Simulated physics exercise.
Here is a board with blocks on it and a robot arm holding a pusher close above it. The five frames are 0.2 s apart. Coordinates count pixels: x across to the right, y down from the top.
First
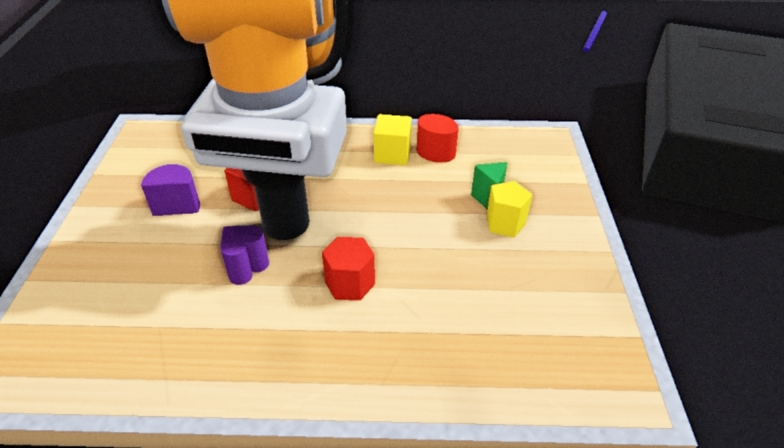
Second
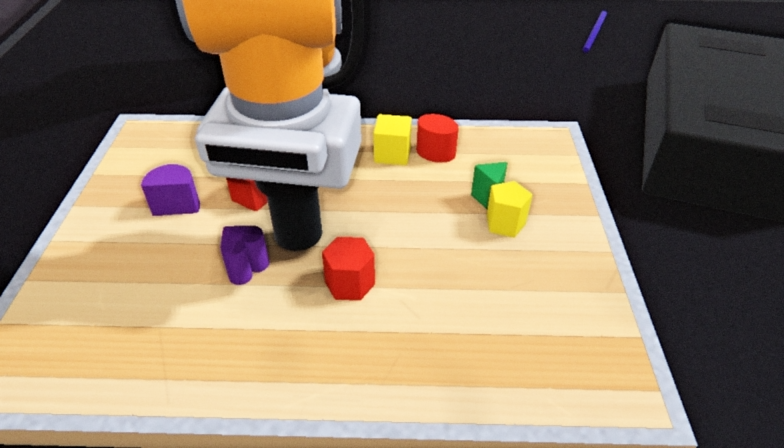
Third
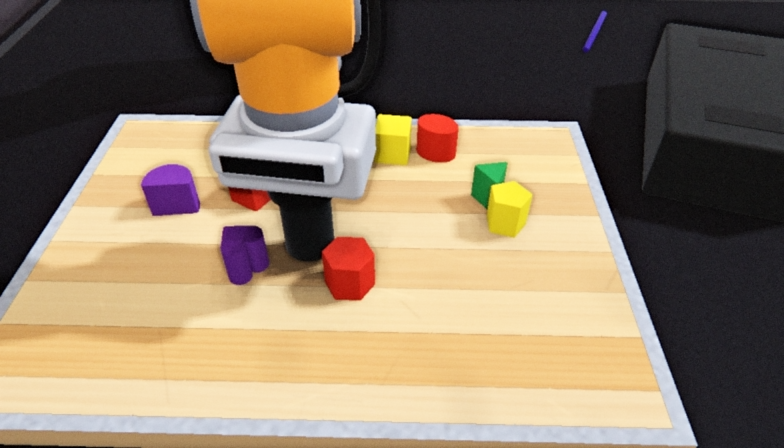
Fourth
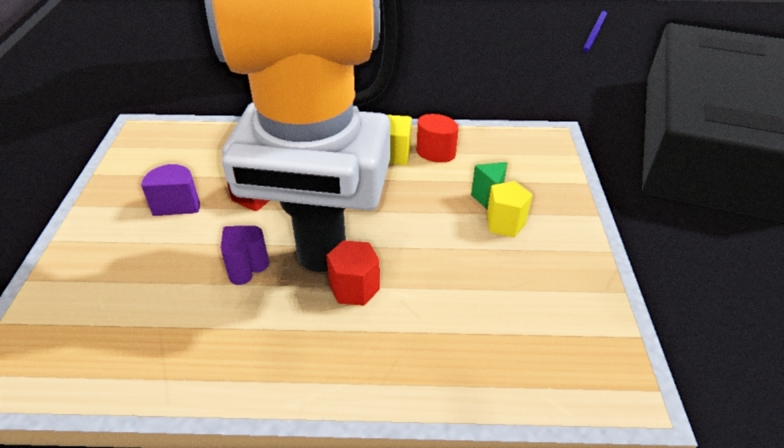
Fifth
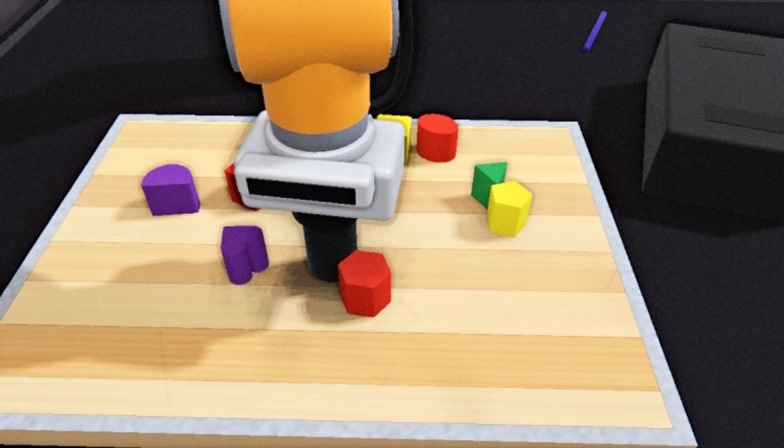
A robot arm above a wooden board of colorful blocks moved its black pusher a short way down and right, past the purple heart block, then nudged the red six-sided block slightly the same way.
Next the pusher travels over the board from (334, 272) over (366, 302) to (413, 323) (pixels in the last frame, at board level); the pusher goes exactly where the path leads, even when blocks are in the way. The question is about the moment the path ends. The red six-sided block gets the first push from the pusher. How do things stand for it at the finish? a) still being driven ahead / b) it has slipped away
Answer: A.
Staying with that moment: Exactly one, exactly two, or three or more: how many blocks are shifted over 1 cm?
My forecast: 1.
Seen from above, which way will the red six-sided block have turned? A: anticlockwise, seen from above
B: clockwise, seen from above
B
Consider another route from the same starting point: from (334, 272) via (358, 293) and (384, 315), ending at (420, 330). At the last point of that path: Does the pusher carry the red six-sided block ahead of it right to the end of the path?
It seems so.
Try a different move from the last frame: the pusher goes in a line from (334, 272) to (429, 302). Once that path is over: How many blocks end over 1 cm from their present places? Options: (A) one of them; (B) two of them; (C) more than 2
A: One of them.
The first path, step by step. Halfway along, pusher at (367, 294); red six-sided block at (401, 302).
At the end, pusher at (413, 316); purple heart block still; red six-sided block at (442, 333), turned 30° clockwise.
